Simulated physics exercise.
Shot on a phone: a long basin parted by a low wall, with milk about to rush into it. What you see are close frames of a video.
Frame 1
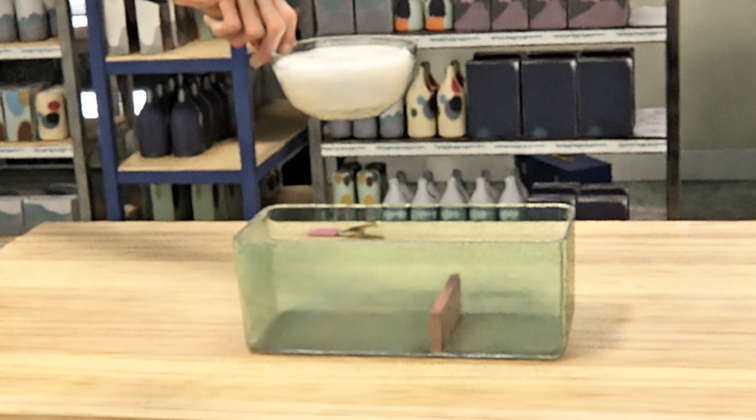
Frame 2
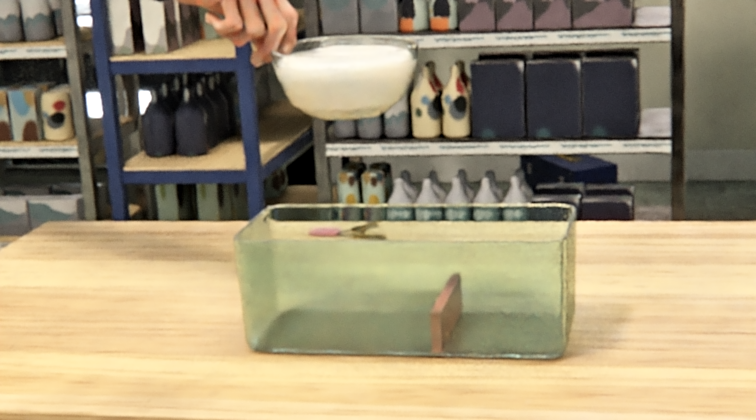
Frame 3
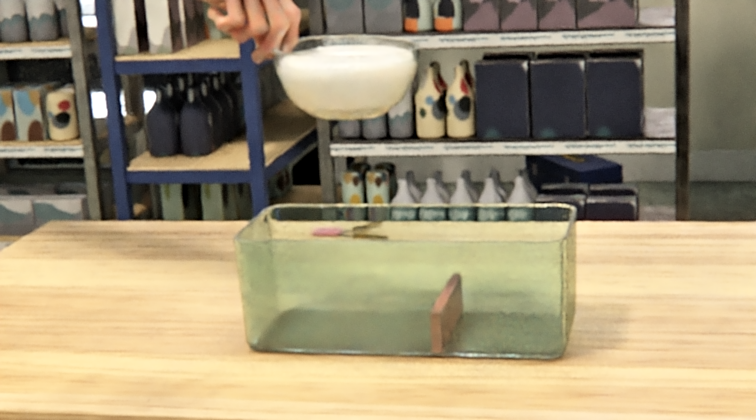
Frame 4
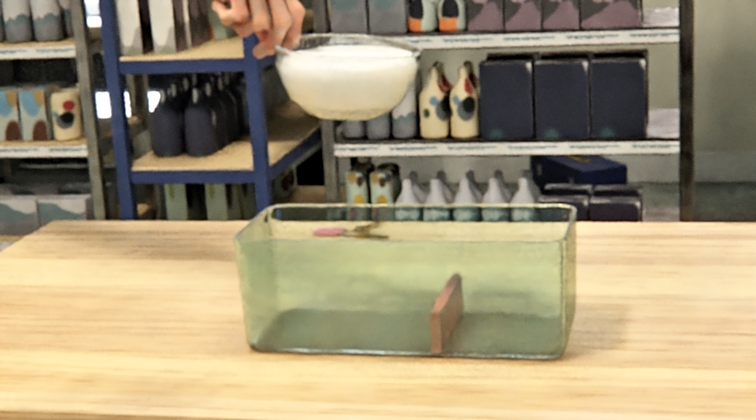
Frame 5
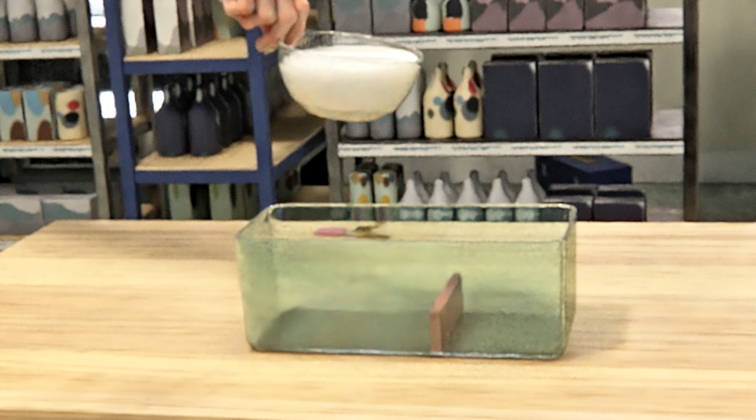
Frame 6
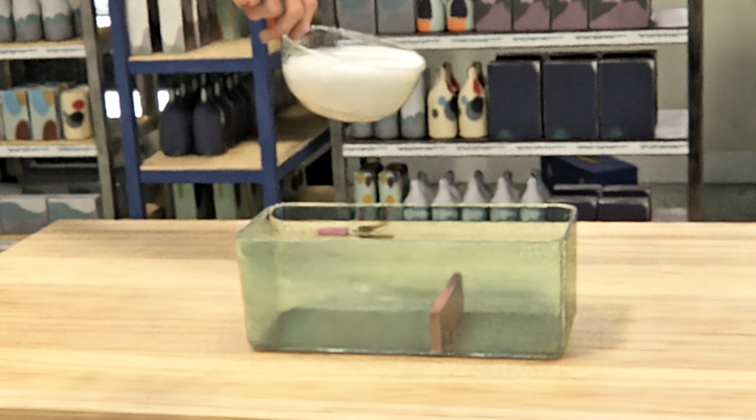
The clip shows a hand holding a clear bowl of white liquid above a glass basin with a low brown divider on a wooden table, gradually tilting the bowl to the right while the basin stays still.
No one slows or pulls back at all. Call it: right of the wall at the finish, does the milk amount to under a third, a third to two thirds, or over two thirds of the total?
Over two thirds of the total.
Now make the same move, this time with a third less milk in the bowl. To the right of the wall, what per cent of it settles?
Roughly 75 in a hundred.
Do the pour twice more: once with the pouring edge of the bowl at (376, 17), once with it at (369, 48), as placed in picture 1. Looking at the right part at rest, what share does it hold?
Roughly 60 per cent, and 50 per cent.
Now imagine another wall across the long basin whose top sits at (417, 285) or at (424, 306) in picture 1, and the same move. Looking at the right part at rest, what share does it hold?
First try close to 90 percent, second try close to 75 percent.
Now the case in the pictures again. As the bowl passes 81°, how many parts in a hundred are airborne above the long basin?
About 45 %.
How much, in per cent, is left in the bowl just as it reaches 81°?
25 per cent or so.
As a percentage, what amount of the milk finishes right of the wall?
Close to 80 in a hundred.
A moment on, the bowl is tipped on its side and 27 per cent is still to pour, 0 is left of the wall and 28 right of it.
Next, the bowl is tipped right over and 0 per cent is still to pour, 15 is left of the wall and 79 right of it.
Then the bowl is tipped right over and 0 per cent is still to pour, 19 is left of the wall and 79 right of it.
Later the bowl is tipped right over and 0 per cent is still to pour, 20 is left of the wall and 79 right of it.
In the end 20 per cent lies left of the wall, 79 right of it and 1 outside.
